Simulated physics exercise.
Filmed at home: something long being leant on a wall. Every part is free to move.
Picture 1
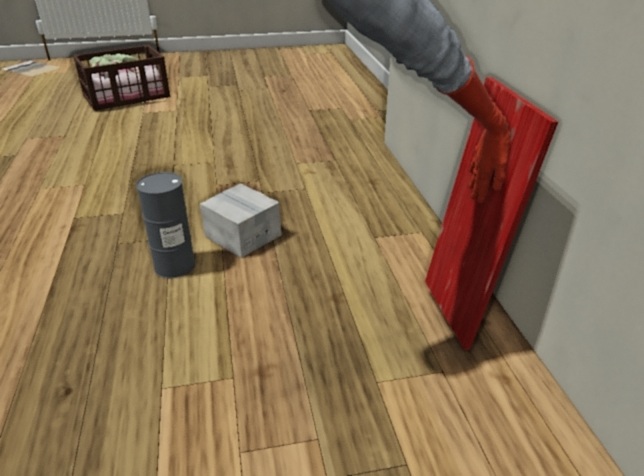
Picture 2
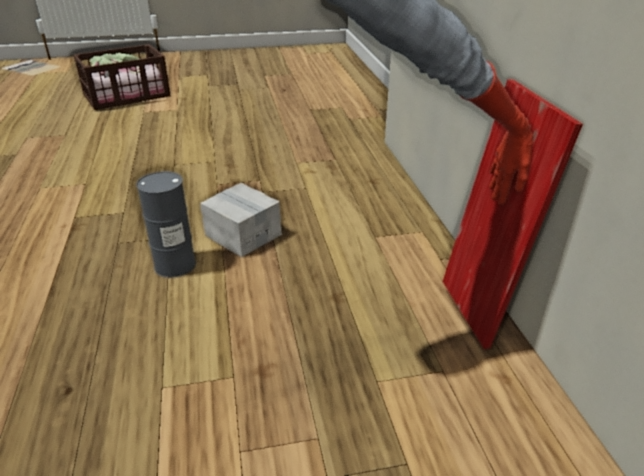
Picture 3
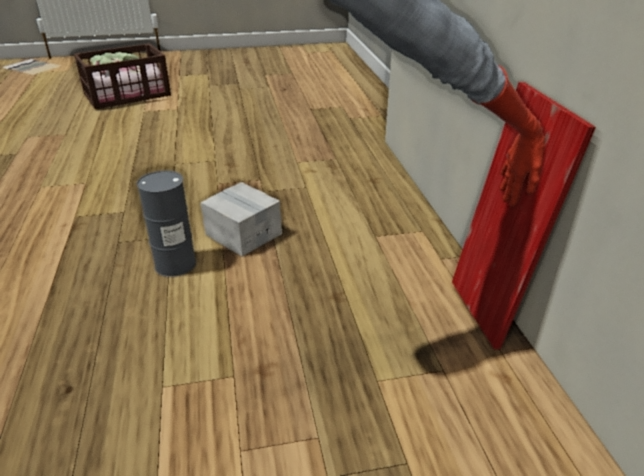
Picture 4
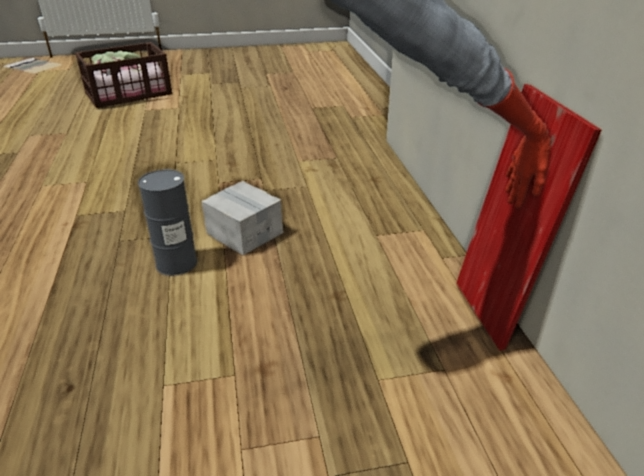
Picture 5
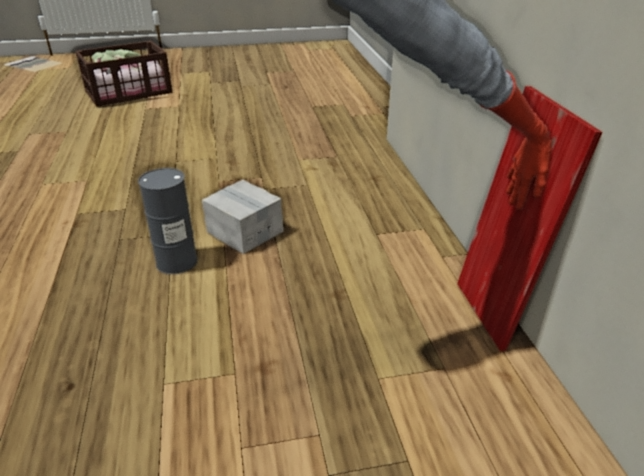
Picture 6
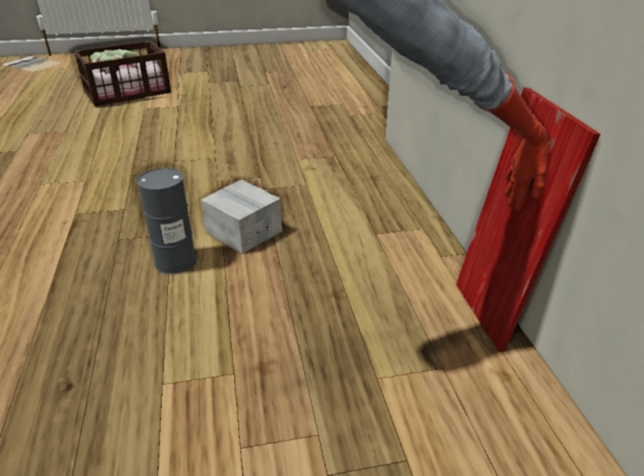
A gloved hand moves a red board slightly right and props it against the wall.
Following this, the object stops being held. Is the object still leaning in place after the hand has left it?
Stays put.
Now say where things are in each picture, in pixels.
The first picture shows on its way; red board (478, 218); grey canister (167, 226).
The second picture shows on its way; red board (498, 219); grey canister (168, 226).
The third picture shows on its way; red board (509, 220); grey canister (168, 225).
The fourth picture shows on its way; red board (514, 222); grey canister (169, 224).
The fifth picture shows propped up under the hand; red board (515, 223); grey canister (170, 222).
The sixth picture shows propped up under the hand; red board (514, 224); grey canister (168, 222).
Then, 0.30 s later than the last frame, all is still.
Then, 0.70 s later than the last frame, red board resting near (514, 225).
When it is over, all 3 as before. End places, in pixels of the last picture, red board near (514, 225). The board remains leaning.
